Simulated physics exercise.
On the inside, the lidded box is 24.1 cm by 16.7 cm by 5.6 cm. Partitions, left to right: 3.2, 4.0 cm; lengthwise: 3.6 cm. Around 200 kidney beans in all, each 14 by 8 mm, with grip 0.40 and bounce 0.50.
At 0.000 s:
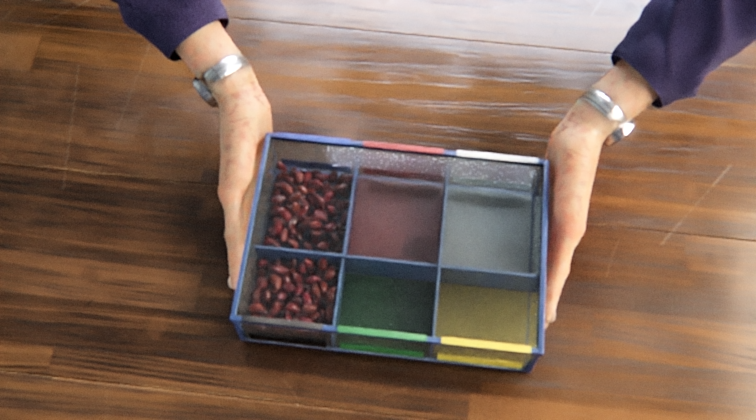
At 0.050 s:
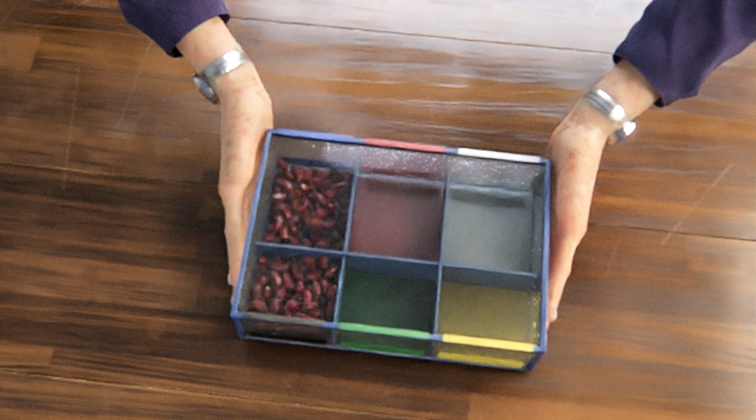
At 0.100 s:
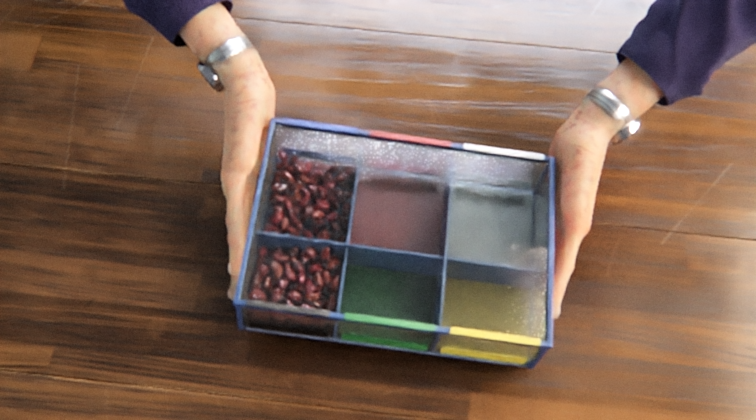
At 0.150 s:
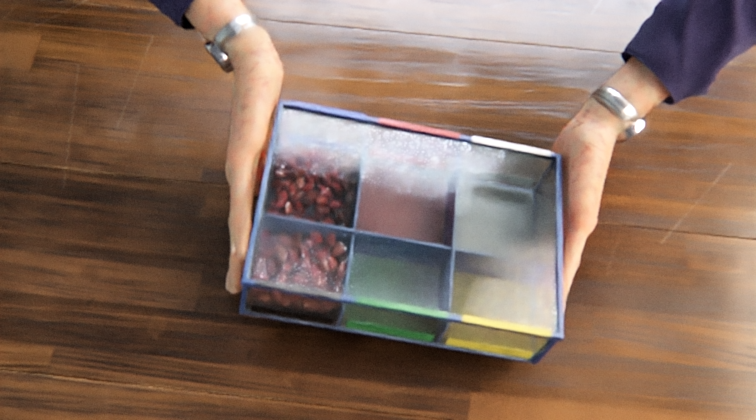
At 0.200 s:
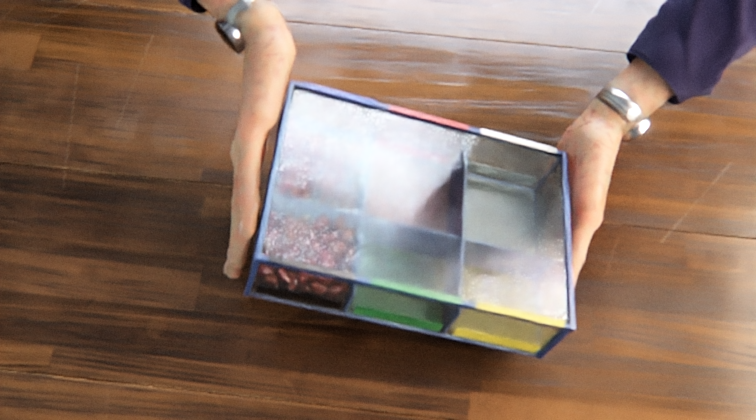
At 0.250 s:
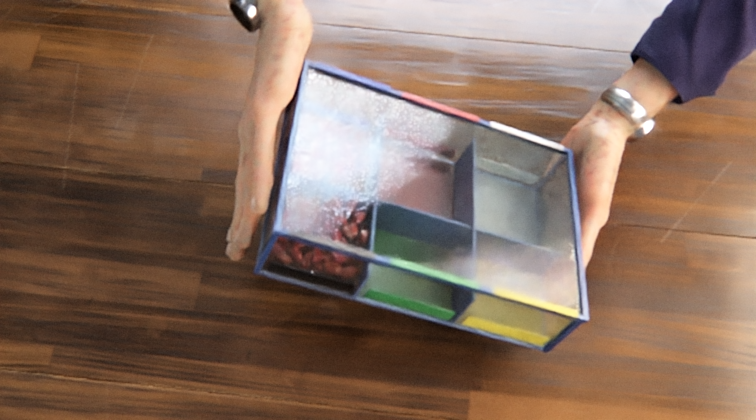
At the start, two hands wearing silver bracelets hold a clear-lidded, divided box level above a wooden surface, with dark red kidney beans in its two left compartments. The hands tilt it slightly, then more steeply, toward its right back corner, as glare spreads over the lid and partly hides the beans.
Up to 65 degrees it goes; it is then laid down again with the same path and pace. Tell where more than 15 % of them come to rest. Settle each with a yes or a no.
For red compartment, yes; for blue compartment, yes; for green compartment, no; for yellow compartment, no; for white compartment, no; for black compartment, yes.
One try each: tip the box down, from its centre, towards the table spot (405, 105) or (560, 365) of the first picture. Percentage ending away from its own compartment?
Some 10 and 30 per cent.
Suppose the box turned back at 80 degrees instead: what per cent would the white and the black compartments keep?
Result - white 15 percent, black 25 percent.
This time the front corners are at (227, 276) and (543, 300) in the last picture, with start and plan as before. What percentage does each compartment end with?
Red 0, blue 50, green 0, yellow 0, white 0, black 50.
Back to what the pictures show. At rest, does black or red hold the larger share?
That would be the black compartment.
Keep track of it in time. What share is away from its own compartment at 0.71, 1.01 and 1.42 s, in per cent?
About 15, 35, 35.
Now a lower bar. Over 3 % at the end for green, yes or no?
Green compartment - above it.
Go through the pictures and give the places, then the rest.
Box tilt 0 degrees, front corners at (236, 316) and (538, 349); blue 45 %, black 55 %, in the first frame.
Box tilt 1 degrees, front corners at (237, 313) and (540, 348), in the second frame.
Box tilt 5 degrees, front corners at (239, 301) and (547, 342), lowest corner right back, in the third frame.
Box tilt 11 degrees, front corners at (247, 280) and (557, 334), lowest corner right back, in the fourth frame.
Box tilt 18 degrees, front corners at (260, 256) and (569, 325), lowest corner right back, in the fifth frame.
Box tilt 24 degrees, front corners at (279, 229) and (582, 316), lowest corner right back; blue 45 %, black 55 %. Its pace works out near 125 degrees a second, in the sixth frame.
After 0.71 s, tilt 62 degrees; red 5 %, blue 40 %, green 5 %, black 45 %.
After 1.01 s, tilt 25 degrees; red 20 %, blue 35 %, green 5 %, white 5 %, black 30 %.
After 1.42 s, tilt 0 degrees; red 20 %, blue 35 %, green 5 %, white 5 %, black 30 %.
By 2.1 s all is still; red 20 %, blue 35 %, green 10 %, yellow 0 %, white 5 %, black 30 %.
